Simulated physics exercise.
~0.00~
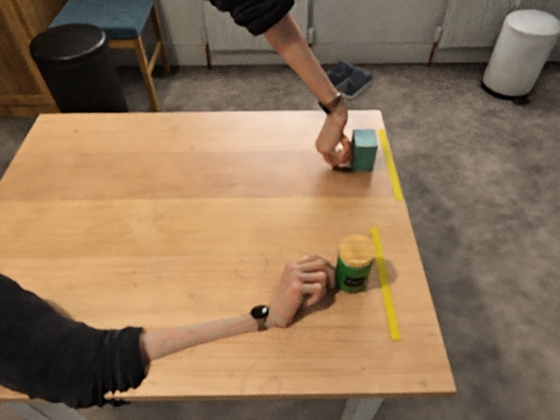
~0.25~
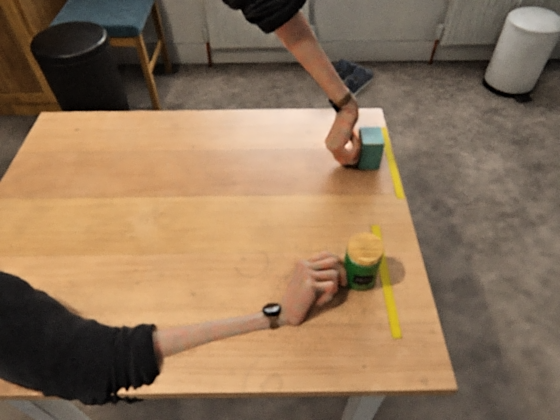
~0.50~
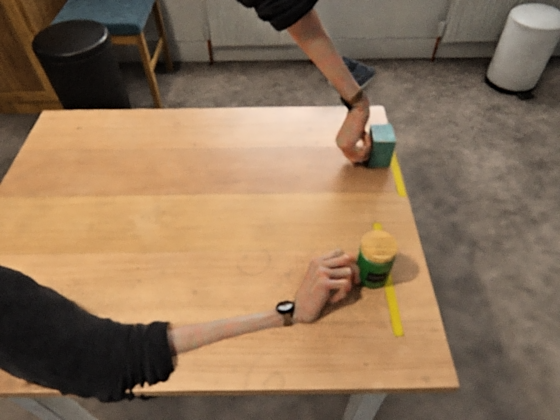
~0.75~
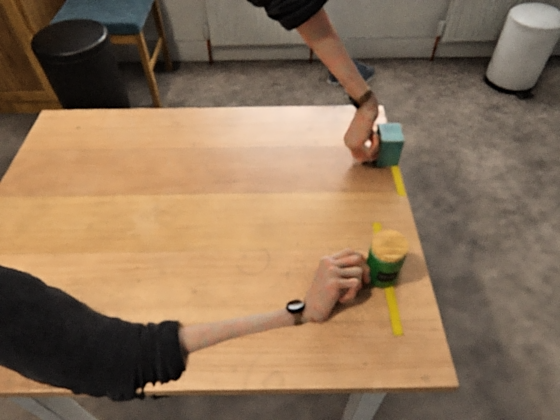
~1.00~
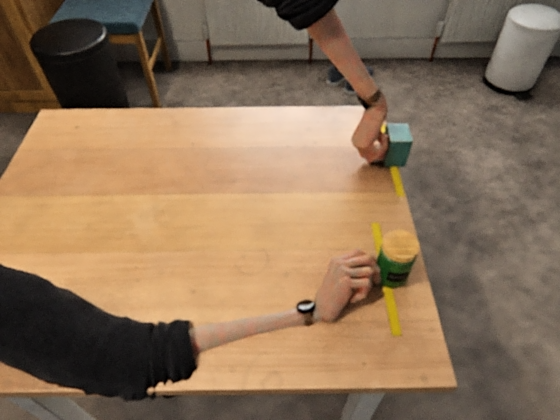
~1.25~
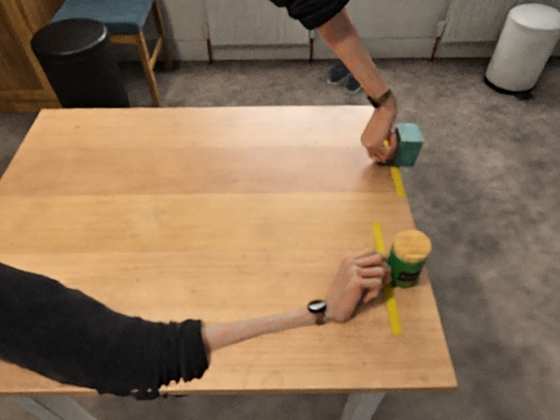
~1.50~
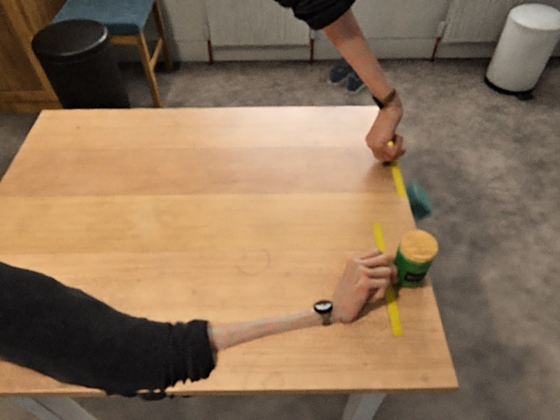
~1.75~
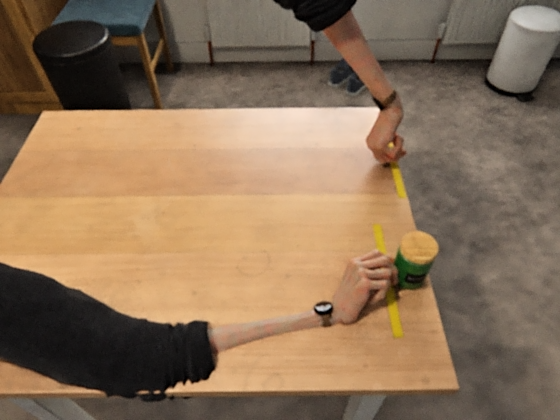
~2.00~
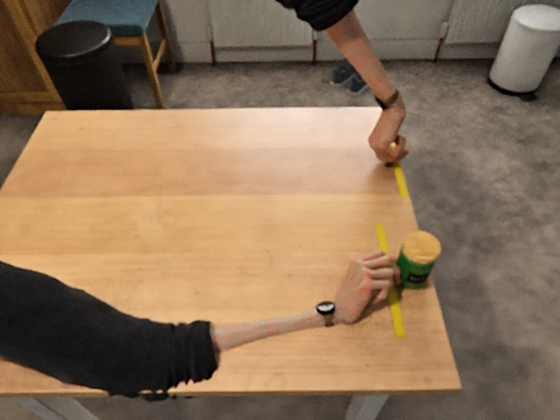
A turquoise block pushed right by a hand falls, while a pushed green jar stays on the table.
